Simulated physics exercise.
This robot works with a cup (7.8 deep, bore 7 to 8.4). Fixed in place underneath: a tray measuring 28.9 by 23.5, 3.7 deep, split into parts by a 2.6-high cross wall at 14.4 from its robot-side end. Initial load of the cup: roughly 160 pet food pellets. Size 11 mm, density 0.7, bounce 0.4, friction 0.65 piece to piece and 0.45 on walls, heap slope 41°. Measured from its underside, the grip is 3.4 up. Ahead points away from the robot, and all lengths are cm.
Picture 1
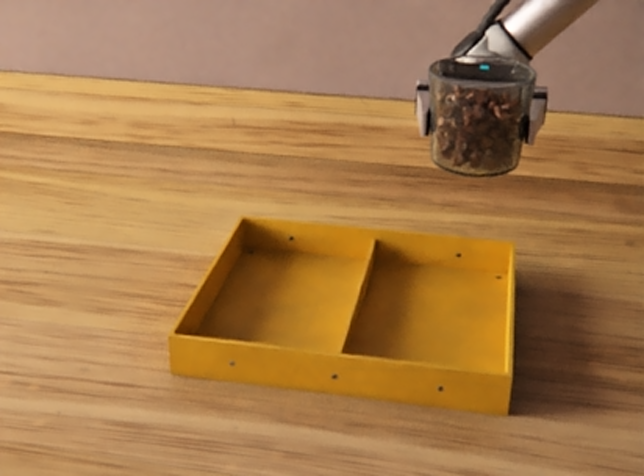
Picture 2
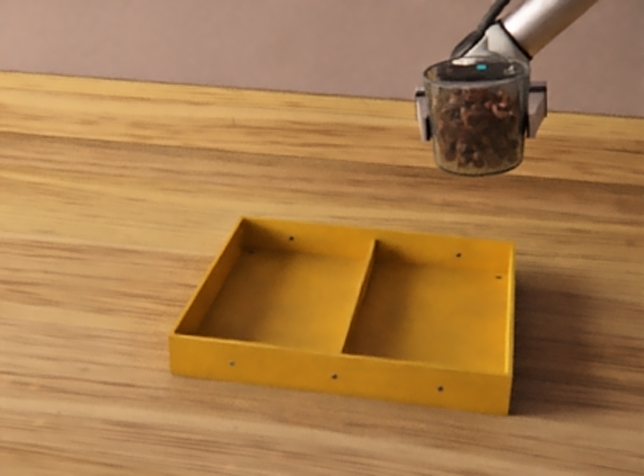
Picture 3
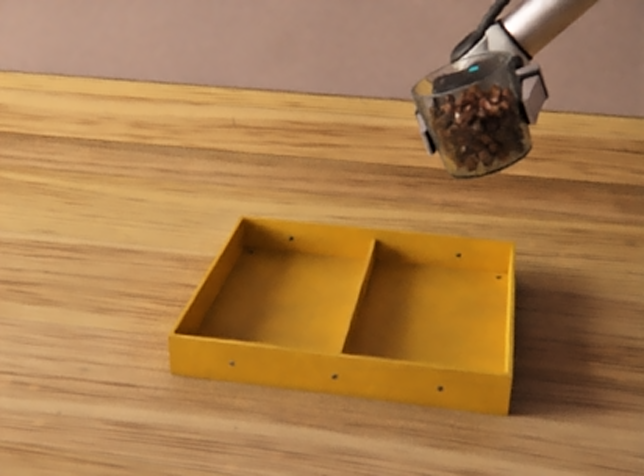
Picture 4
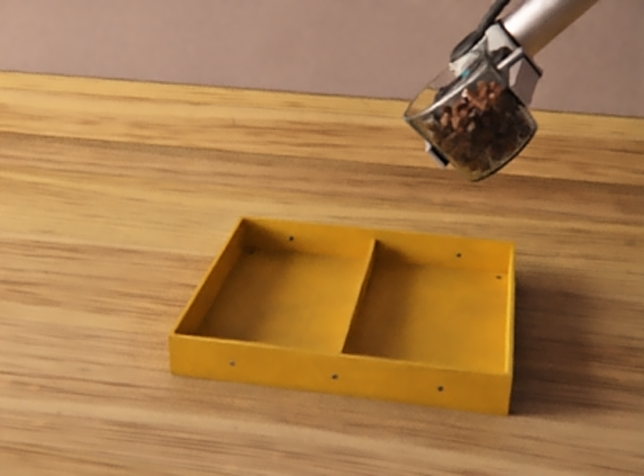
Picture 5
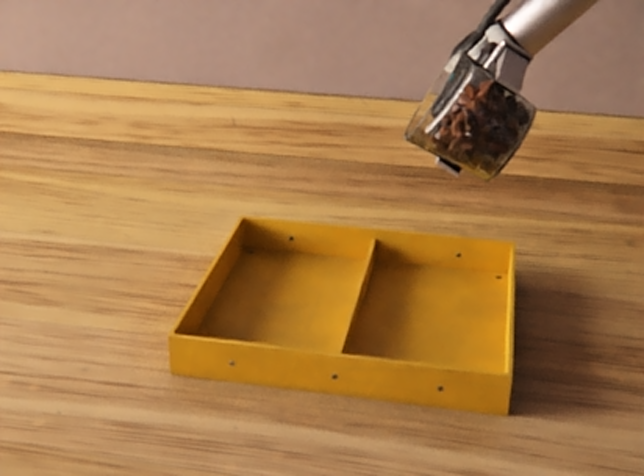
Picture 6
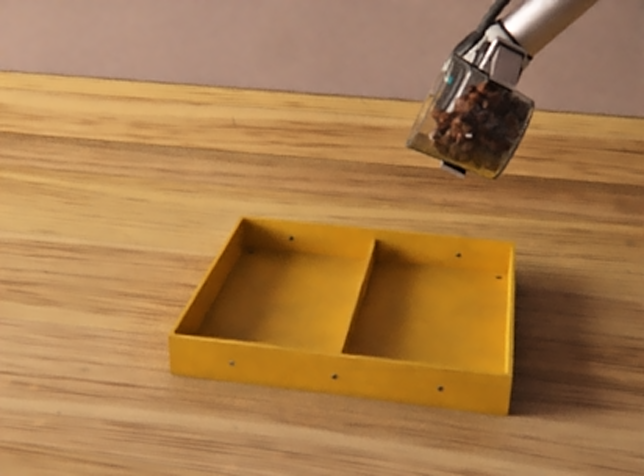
A robot arm steadily tilts a clear cup of brown pellets above a yellow divided tray.
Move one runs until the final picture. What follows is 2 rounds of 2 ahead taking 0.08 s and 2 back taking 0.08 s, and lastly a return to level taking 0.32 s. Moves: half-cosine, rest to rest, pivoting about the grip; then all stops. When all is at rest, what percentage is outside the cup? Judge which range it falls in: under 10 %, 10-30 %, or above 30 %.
It falls in the 10-30 % range.
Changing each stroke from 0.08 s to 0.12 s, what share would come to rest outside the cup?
5 %.
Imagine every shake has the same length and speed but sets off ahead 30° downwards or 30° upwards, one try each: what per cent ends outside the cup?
Near 5 and 25 percent respectively.
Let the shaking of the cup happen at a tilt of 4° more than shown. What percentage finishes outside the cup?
Estimate: Around 20 per cent.
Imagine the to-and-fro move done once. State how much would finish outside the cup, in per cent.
That change gives some 10 percent.
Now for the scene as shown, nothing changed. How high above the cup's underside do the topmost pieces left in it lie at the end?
Roughly 6.5 centimetres.
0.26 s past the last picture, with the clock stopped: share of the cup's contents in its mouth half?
Share in the mouth half: About 50 %.
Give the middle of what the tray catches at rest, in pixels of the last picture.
It lands close to (304, 309).
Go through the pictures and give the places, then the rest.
Cup middle at (478, 118), level; upper third of the load around (479, 111), from x 440 to 515, top at y 95; 157 in the cup, in the first picture.
Cup middle at (478, 118), tilted 6° forward; upper third of the load around (479, 113), from x 435 to 515, top at y 95, in the second picture.
Cup middle at (476, 118), tilted 23° forward; upper third of the load around (486, 111), from x 430 to 520, top at y 95, in the third picture.
Cup middle at (474, 119), tilted 44° forward; upper third of the load around (489, 110), from x 430 to 520, top at y 90, in the fourth picture.
Cup middle at (473, 121), tilted 61° forward; upper third of the load around (488, 107), from x 435 to 520, top at y 90, in the fifth picture.
Cup middle at (473, 121), tilted 67° forward; upper third of the load around (487, 109), from x 440 to 520, top at y 90; 157 in the cup, in the sixth picture.
Then, 0.26 s after the last picture, tilted 67° forward, highest piece 22 above the table; 148 in the cup, 9 in flight or on a rim.
Then, 0.51 s after the last picture, tilted 23° forward, highest piece 25 above the table; 132 in the cup, 18 in the far-side part, 6 in the robot-side part, 1 in flight or on a rim.
Then, 0.84 s after the last picture, level, highest piece 24 above the table; 132 in the cup, 18 in the far-side part, 7 in the robot-side part.
Then, 1.89 s after the last picture, level, highest piece 24 above the table; 132 in the cup, 18 in the far-side part, 7 in the robot-side part.
Final count, 132 in the cup, 18 in the far-side part, 7 in the robot-side part. That is 16 % outside the cup.
